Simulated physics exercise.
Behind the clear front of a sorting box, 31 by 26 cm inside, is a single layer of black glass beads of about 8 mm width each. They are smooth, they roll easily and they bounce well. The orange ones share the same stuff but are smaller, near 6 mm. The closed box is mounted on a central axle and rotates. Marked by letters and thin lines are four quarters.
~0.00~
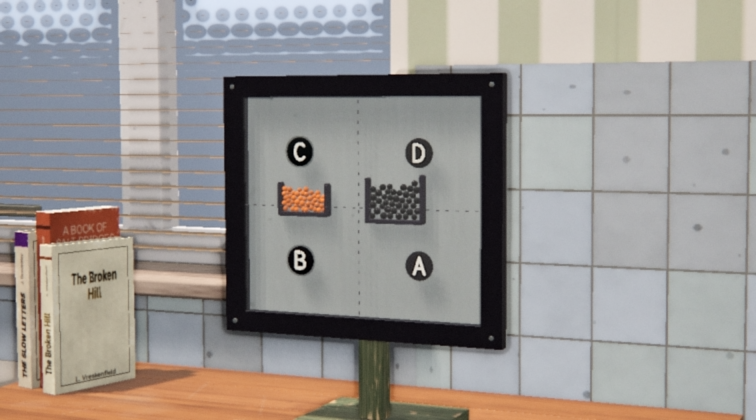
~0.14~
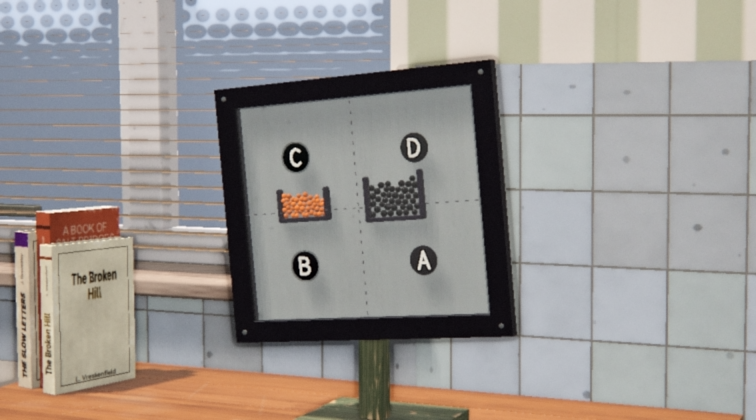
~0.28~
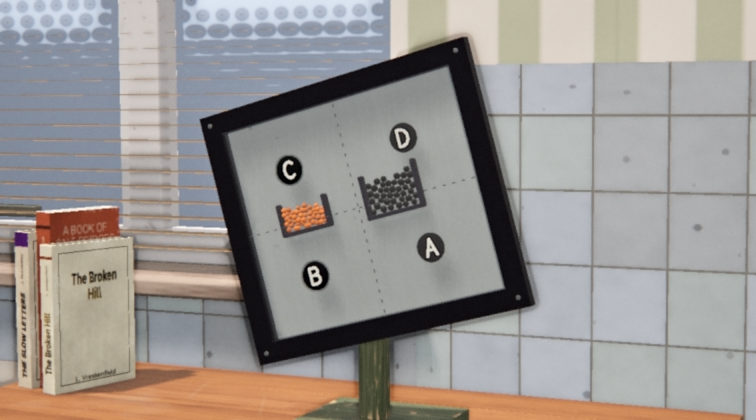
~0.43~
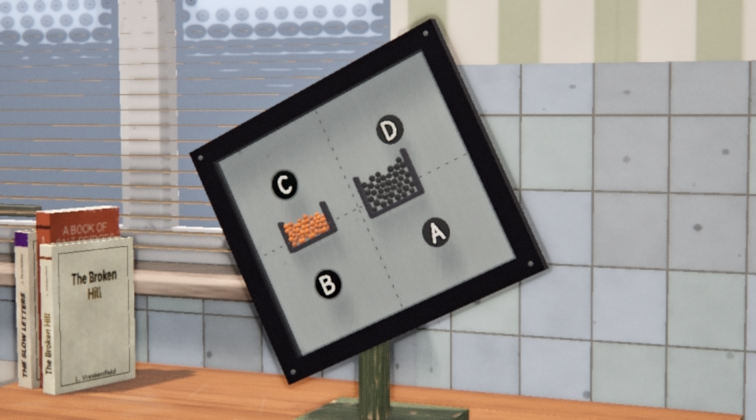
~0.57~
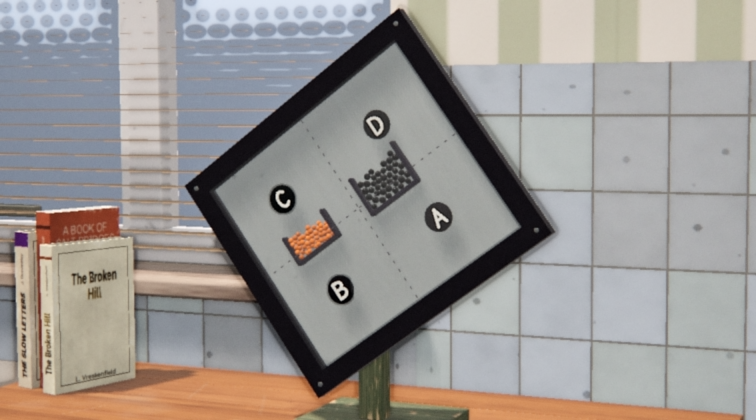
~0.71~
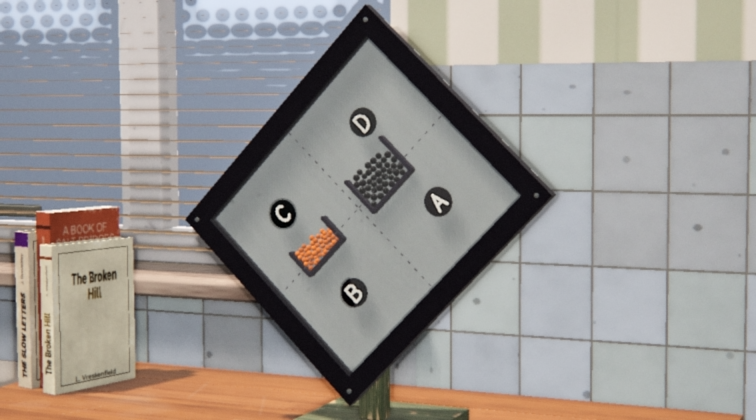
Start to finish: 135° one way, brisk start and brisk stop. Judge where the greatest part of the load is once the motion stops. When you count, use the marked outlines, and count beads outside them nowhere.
The greatest part is in the one marked C.
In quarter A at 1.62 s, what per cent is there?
Some 0 per cent.
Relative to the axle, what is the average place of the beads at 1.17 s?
The middle sits around 2 cm left of it and 4 cm below it.
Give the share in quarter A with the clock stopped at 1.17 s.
15 percent.
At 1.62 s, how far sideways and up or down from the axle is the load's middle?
Some 1 cm left and 12 cm below.
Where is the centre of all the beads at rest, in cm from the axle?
The middle sits around 4 cm right of it and 15 cm below it.
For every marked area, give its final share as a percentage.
Tally: Quarter A = 0; quarter B = 0; quarter C = 100; quarter D = 0.
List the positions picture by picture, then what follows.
The first frame shows level; about 90 beads; beads' middle (346, 201); highest (415, 184); A (419, 266), B (301, 260), C (300, 152), D (419, 153).
The second frame shows turned 5° anticlockwise; beads' middle (345, 203); highest (412, 178).
The third frame shows turned 15° anticlockwise; beads' middle (345, 206); highest (407, 169); wall ends (361, 179) to (412, 160), (279, 207) to (324, 196).
The fourth frame shows turned 26° anticlockwise; beads' middle (345, 209); highest (399, 160).
The fifth frame shows turned 36° anticlockwise; beads' middle (345, 212); highest (390, 154).
The sixth frame shows turned 46° anticlockwise; beads' middle (346, 215); highest (388, 155); A (438, 202), B (354, 293), C (283, 214), D (363, 122).
By 1.17 s, it stands 79° anticlockwise; the beads' middle is 2 cm left of and 4 cm below the centre; A 15 %, B 10 %, C 50 %, D 25 %.
By 1.62 s, it stands 112° anticlockwise; the beads' middle is 1 cm left of and 12 cm below the centre; B 5 %, C 85 %, D 10 %.
By 2.02 s, it stands 135° anticlockwise; the beads' middle is 4 cm right of and 15 cm below the centre; C 100 %.
Settled by 2.7 s, it stands 135° anticlockwise; A 0 %, B 0 %, C 100 %, D 0 %.
